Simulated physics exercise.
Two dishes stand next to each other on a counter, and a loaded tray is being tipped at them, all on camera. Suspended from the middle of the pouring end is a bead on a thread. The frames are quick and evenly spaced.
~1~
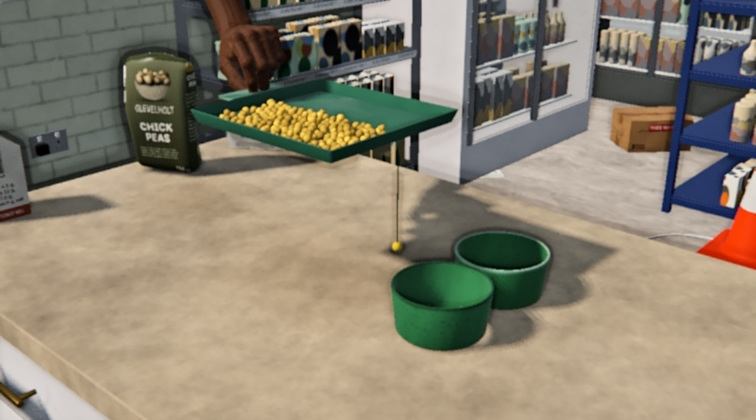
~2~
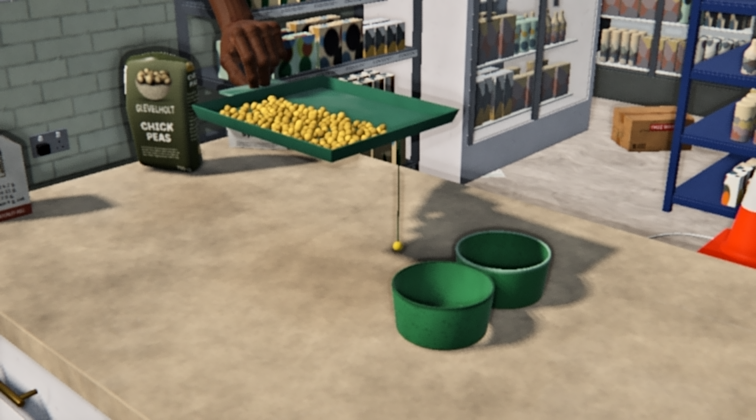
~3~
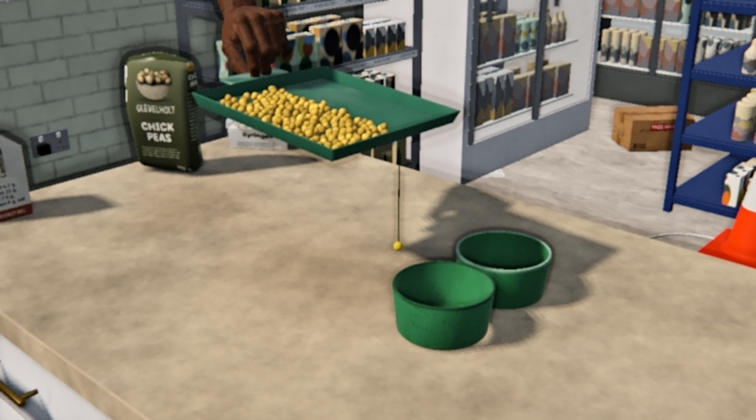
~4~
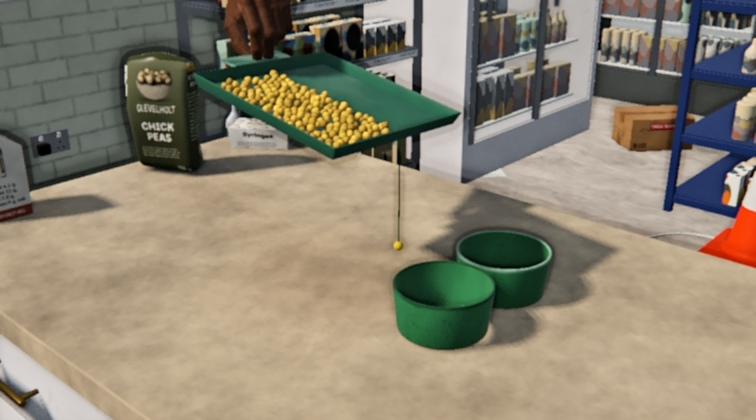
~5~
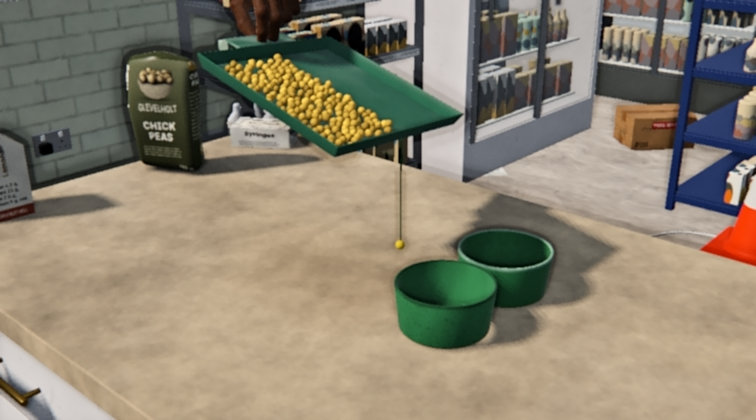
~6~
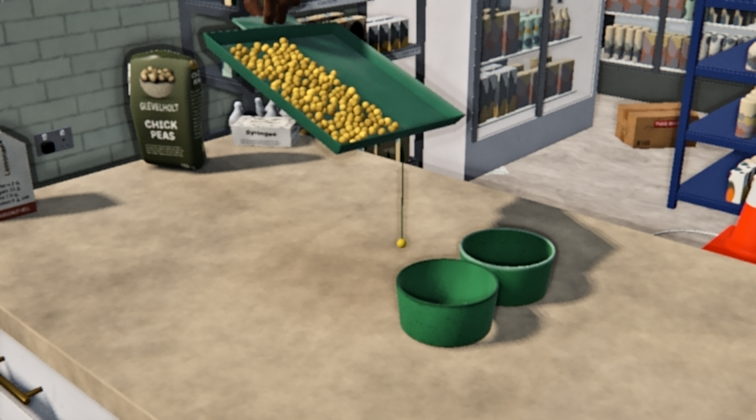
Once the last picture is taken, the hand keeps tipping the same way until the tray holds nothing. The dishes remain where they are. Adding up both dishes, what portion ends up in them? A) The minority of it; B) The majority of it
(B) The majority of it.
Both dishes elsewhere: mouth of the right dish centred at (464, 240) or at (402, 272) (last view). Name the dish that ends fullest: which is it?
The first time it is the dish to the right, and the second time it is the dish to the right.
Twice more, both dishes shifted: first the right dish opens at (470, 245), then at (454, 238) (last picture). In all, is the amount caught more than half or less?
Together the dishes get beyond half first, then beyond half.
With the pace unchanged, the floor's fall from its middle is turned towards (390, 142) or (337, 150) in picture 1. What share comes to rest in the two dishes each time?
First heading 60 %, second heading 0 %.
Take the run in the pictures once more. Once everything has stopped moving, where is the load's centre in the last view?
The centre ends up roughly at (468, 296).
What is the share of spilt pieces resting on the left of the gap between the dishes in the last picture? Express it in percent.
Roughly 90 percent.
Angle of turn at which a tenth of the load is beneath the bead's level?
About 85 degrees.
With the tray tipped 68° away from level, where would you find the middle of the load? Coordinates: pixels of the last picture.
Somewhere about (399, 117).
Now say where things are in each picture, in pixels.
The first picture shows corners of the pouring end (331, 149) and (452, 109), level; middle of the load (304, 128), puffed corn balls; left dish (483, 319); right dish (541, 281); bead on its thread (397, 247).
The second picture shows corners of the pouring end (332, 148) and (453, 109), level; middle of the load (305, 125).
The third picture shows corners of the pouring end (333, 147) and (454, 110), tipped barely, lowest at the right corner; middle of the load (305, 120).
The fourth picture shows corners of the pouring end (334, 145) and (455, 111), tipped a little, lowest at the right corner; middle of the load (307, 111).
The fifth picture shows corners of the pouring end (338, 144) and (457, 112), tipped clearly, lowest at the right corner; middle of the load (310, 102).
The sixth picture shows corners of the pouring end (341, 141) and (459, 113), tipped clearly, lowest at the right corner; middle of the load (315, 92); left dish (488, 316); right dish (546, 278).
Just after the last frame, tray tipped steeply; almost all on the tray; about a tenth in the air.
A moment on, tray tipped past a quarter turn; about a tenth on the tray; roughly a quarter in the left dish; roughly a quarter in the right dish; roughly a quarter outside both; roughly a third in the air.
Further on, tray tipped past a quarter turn; roughly a third in the left dish; roughly a third in the right dish; roughly a third outside both.
When it is over, tray tipped past a quarter turn; roughly a third in the left dish; roughly a third in the right dish; roughly a third outside both.
